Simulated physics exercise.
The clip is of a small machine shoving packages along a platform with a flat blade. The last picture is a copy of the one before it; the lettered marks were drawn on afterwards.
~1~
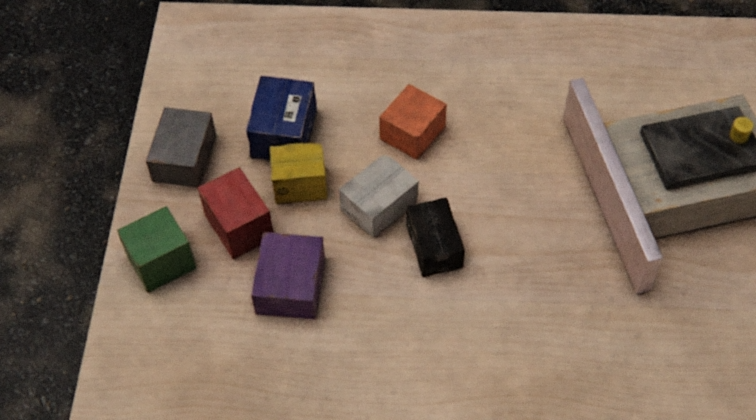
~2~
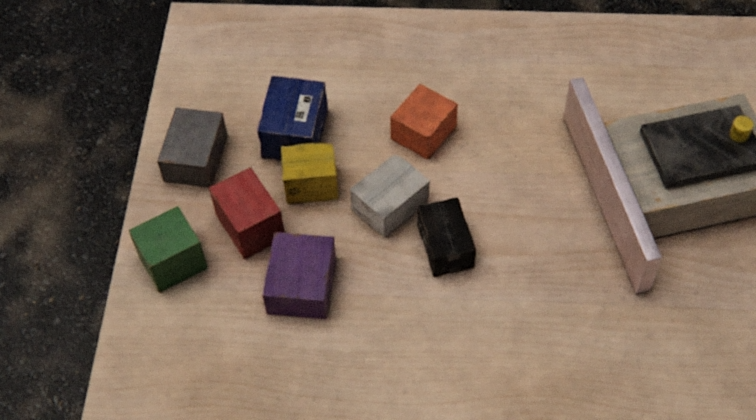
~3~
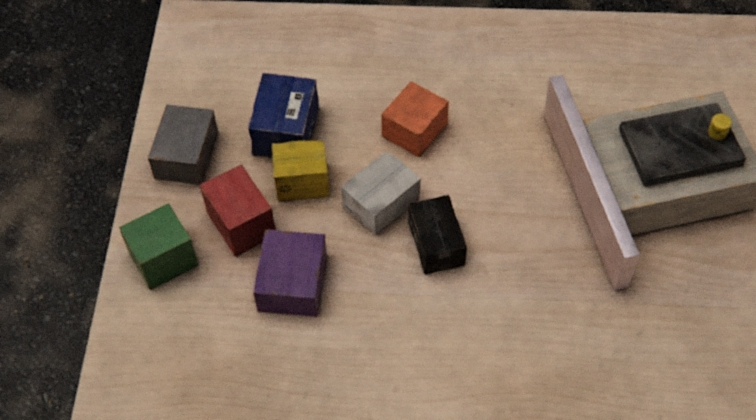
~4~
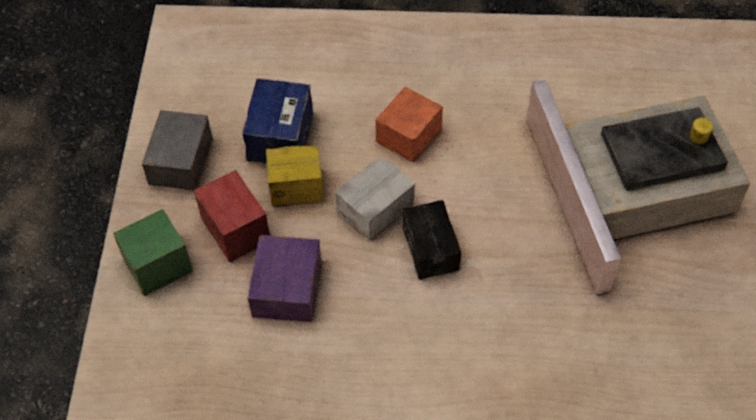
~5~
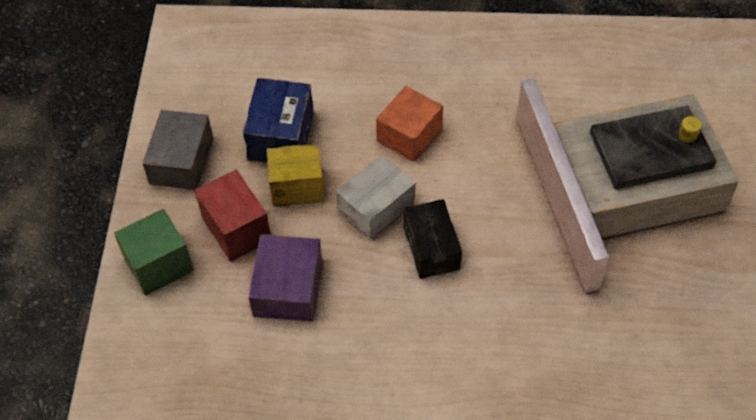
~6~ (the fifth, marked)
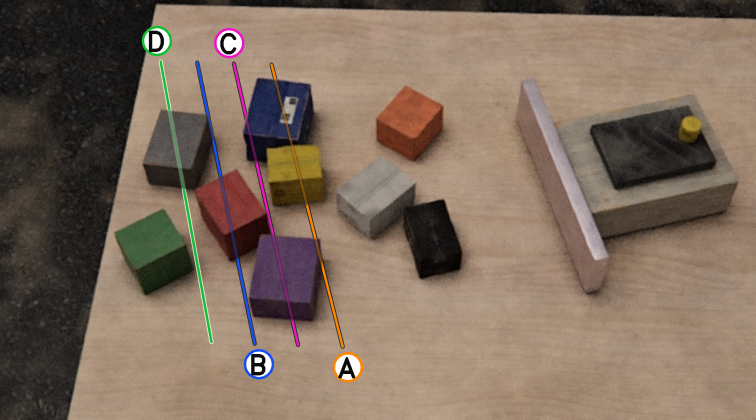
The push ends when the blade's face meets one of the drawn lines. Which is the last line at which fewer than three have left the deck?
It can go as far as B.
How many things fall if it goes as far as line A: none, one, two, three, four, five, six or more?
The count is none.
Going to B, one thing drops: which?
The grey crate goes over.
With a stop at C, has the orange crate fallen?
No.
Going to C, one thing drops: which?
It is the grey crate.
On the marked copy, A at (304, 194); B at (223, 192); C at (263, 193); D at (184, 190).
Following B. Soon after the start, robot (522, 143); orange crate (378, 130); black box (426, 239).
Later, robot (400, 140); grey crate (165, 153); blue box (220, 123).
In the end, robot (307, 137); grey crate over the edge; blue box (133, 125); one fallen.
As for the rest, A is within the limit but short; C is within the limit but short; D drops three.
